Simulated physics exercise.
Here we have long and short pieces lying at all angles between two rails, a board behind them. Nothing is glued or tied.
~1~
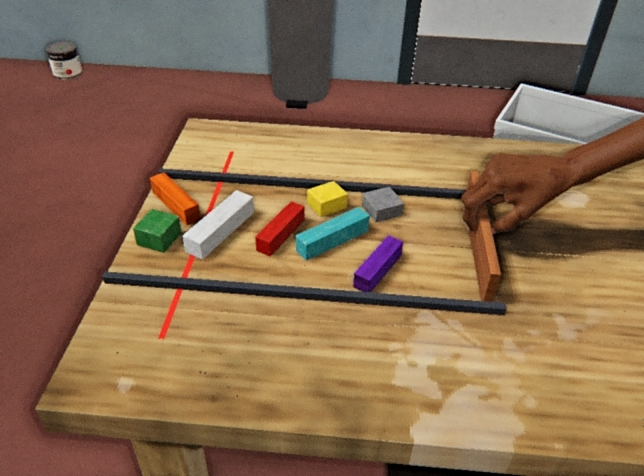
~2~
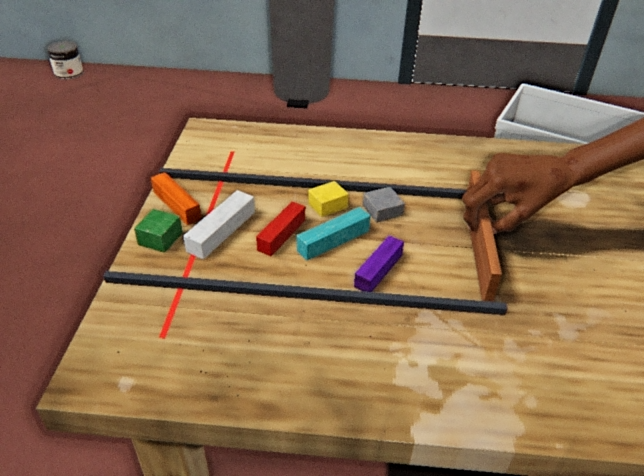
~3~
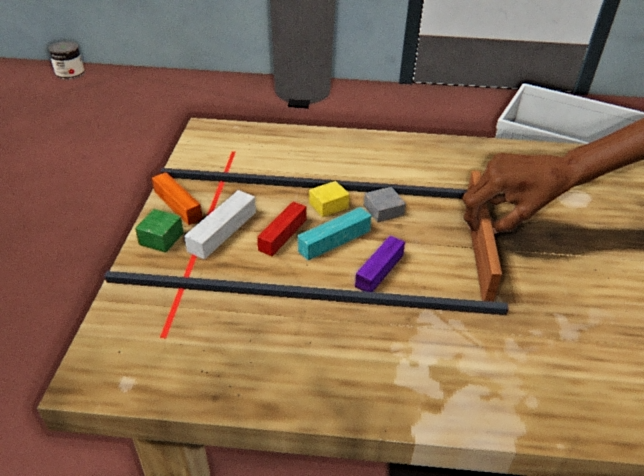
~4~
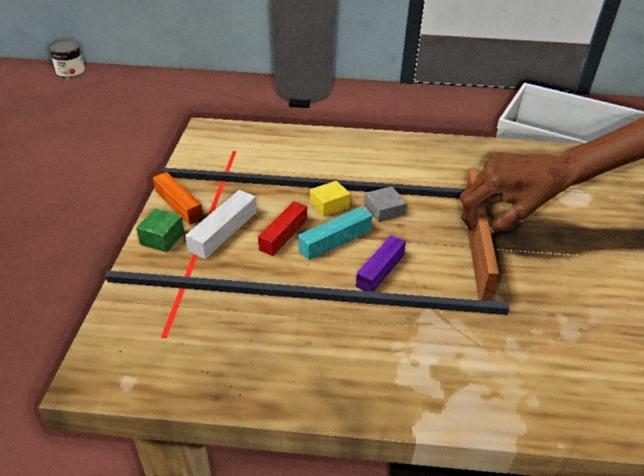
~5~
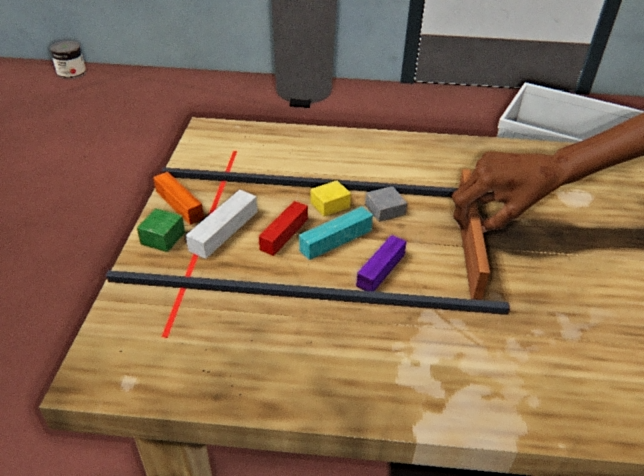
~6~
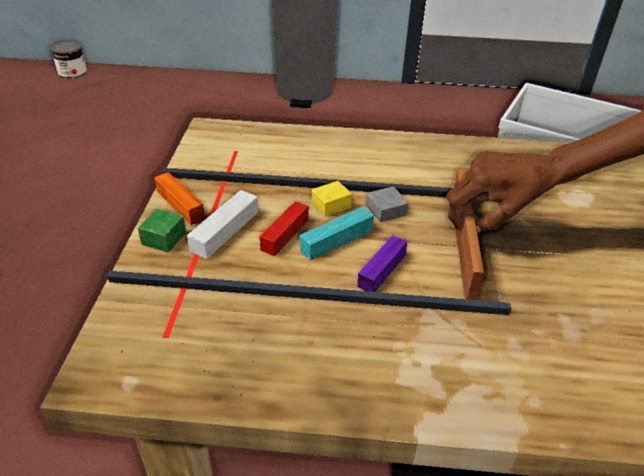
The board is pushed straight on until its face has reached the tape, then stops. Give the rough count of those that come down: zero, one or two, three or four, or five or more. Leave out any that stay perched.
The number that fall off is one or two.
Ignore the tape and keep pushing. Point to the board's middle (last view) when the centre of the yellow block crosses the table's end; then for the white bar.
Near (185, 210) and (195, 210).
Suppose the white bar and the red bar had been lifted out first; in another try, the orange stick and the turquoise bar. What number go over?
It would be 0 and 1.
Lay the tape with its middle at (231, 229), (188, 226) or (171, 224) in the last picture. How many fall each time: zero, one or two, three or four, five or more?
The falls would be zero; three or four; 5 or more.
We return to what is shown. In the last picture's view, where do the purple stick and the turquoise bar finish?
The purple stick at (186, 252), the turquoise bar at (185, 220).
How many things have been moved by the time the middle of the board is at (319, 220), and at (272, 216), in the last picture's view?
At the one place 5, at the other 6.
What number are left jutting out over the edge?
1 of them.
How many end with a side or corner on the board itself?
That makes 3.
Early on, none off yet; green block at rest near (162, 230); orange stick at rest near (179, 198); white bar at rest near (225, 223).
A while later, none off yet; green block travelled a little near (146, 227); orange stick travelled a little near (163, 193); white bar travelled a little near (187, 216).
Finally, the number that fall off is one or two; lost, orange stick and green block.
